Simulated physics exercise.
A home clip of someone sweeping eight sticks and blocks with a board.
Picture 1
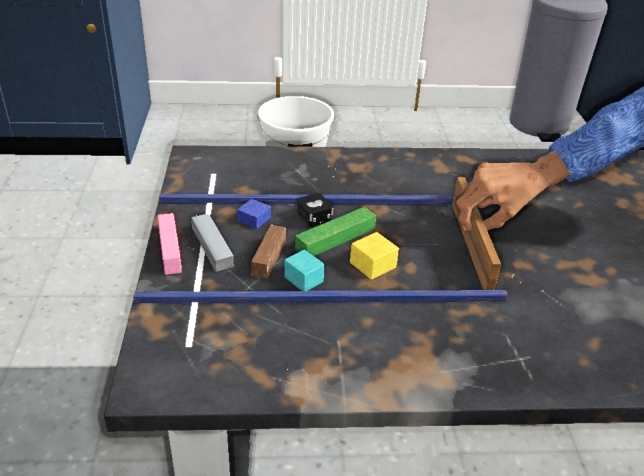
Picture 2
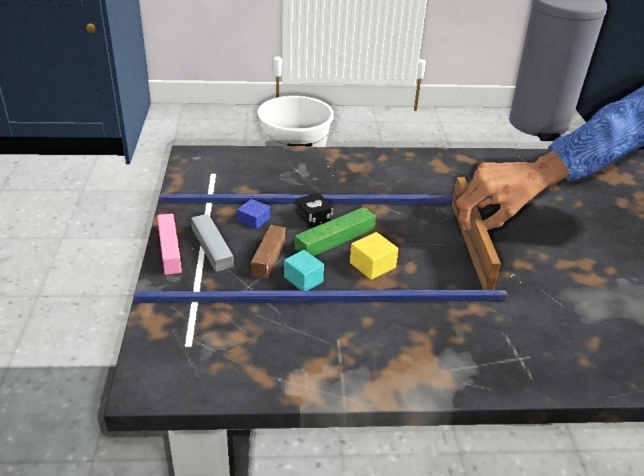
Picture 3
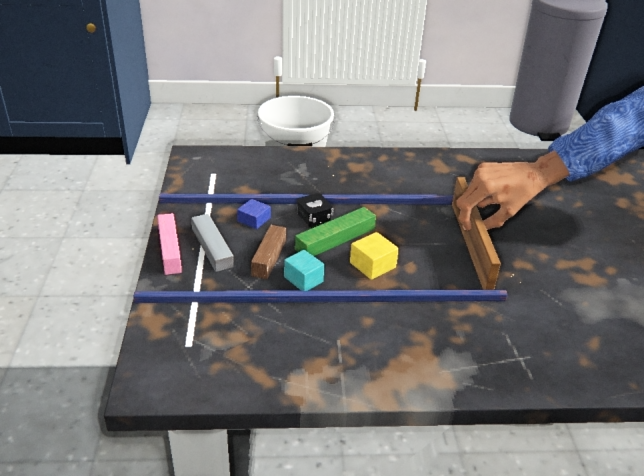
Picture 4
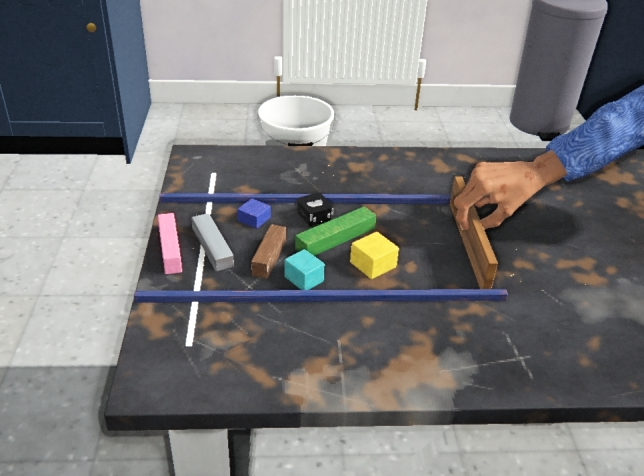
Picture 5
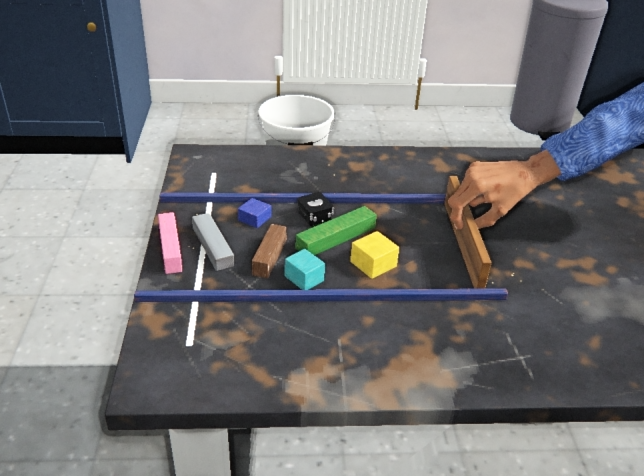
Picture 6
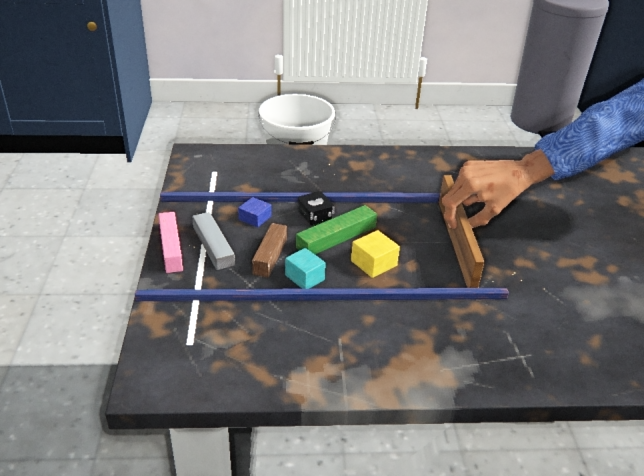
A hand sliding a wooden board slightly left between two blue rails on a worn table, the coloured blocks ahead lying still.
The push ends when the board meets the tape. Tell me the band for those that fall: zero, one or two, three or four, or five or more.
As it turns out, the number that fall off is three or four.
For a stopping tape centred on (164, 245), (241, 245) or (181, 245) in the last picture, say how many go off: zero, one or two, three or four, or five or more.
For each place: More than four; just one or two; 3 or 4.
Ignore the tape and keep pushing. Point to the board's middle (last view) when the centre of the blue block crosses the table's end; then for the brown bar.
Near (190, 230) and (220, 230).
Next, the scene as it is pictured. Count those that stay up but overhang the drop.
It comes to 1.
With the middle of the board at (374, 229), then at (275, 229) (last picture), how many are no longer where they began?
2 and 8.
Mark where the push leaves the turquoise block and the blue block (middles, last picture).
The turquoise block at (182, 278), the blue block at (170, 209).
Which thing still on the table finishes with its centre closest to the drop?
The blue block.
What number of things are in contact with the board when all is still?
It touches 4.
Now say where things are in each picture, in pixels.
The first frame shows pink bar (169, 243); grey stick (212, 242); blue block (254, 214); board (474, 232); tape (203, 246).
The second frame shows grey stick (212, 242); board (474, 231).
The third frame shows blue block (254, 214); brown bar (269, 251).
The fourth frame shows pink bar (169, 242); yellow block (374, 255).
The fifth frame shows grey stick (212, 241); green bar (337, 231).
The sixth frame shows pink bar (170, 241); grey stick (213, 240); blue block (255, 212); board (459, 229); tape (204, 244).
A little later, none off yet; pink bar at rest near (170, 241); grey stick at rest near (213, 240); blue block at rest near (255, 212).
Next, none off yet; pink bar at rest near (170, 241); grey stick moving near (203, 241); blue block at rest near (255, 212).
Later still, none off yet; pink bar tilted a little near (139, 238); grey stick shifted about its own width near (164, 238); blue block shifted well along near (205, 212).
When it is over, the number that fall off is three or four; down, brown bar, grey stick and pink bar.
